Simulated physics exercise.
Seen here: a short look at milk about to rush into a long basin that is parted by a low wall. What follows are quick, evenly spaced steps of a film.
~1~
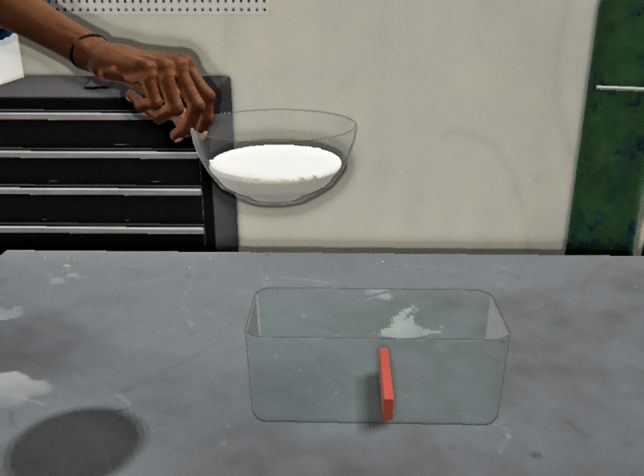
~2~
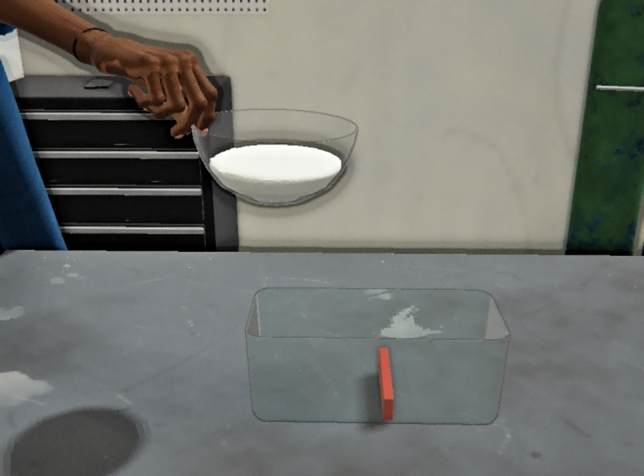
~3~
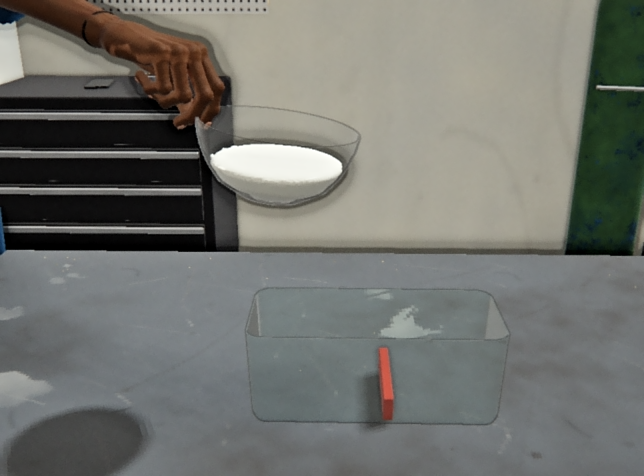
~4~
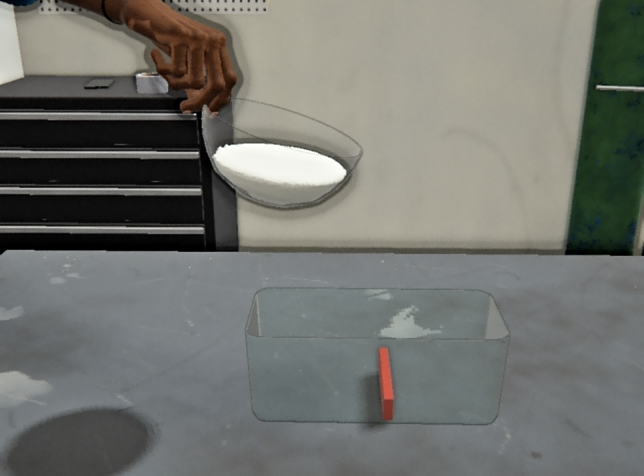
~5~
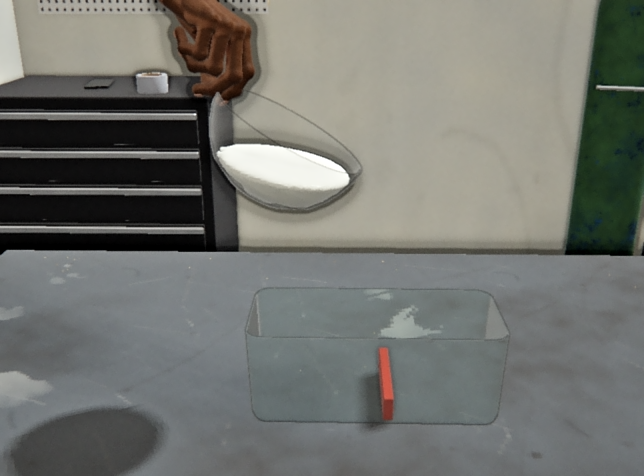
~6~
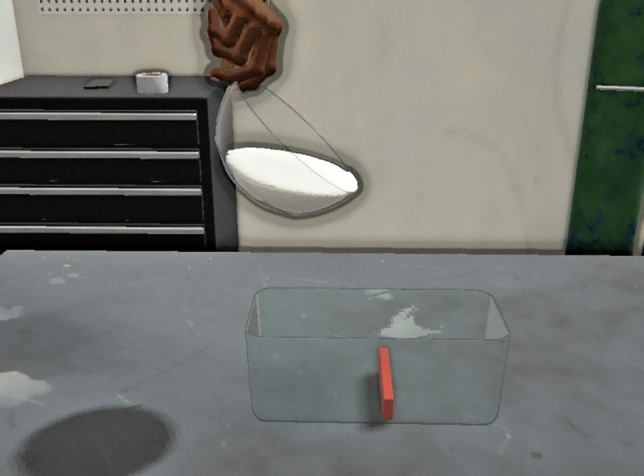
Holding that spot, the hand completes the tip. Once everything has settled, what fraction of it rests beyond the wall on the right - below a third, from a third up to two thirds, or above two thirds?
I expect the share right of the wall to be at least a third but at most two thirds.
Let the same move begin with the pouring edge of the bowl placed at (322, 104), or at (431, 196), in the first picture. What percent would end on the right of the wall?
Roughly 30 % the first time and roughly 65 % the second.
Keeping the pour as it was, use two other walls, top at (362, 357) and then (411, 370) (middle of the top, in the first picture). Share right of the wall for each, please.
Roughly 70 % and then 20 %.
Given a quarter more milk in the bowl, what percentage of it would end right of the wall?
That works out to some 45 %.
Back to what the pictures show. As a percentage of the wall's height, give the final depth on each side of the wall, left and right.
On the left it is 40 per cent, on the right 50.
A moment on, the bowl is tipped on its side and 7 per cent is still to pour, 8 is left of the wall and 21 right of it.
Next, the bowl is tipped on its side and 0 per cent is still to pour, 42 is left of the wall and 53 right of it.
Then the bowl is tipped on its side and 0 per cent is still to pour, 45 is left of the wall and 46 right of it.
Later the bowl is tipped on its side and 0 per cent is still to pour, 48 is left of the wall and 46 right of it.
In the end 48 per cent lies left of the wall, 46 right of it and 6 outside.
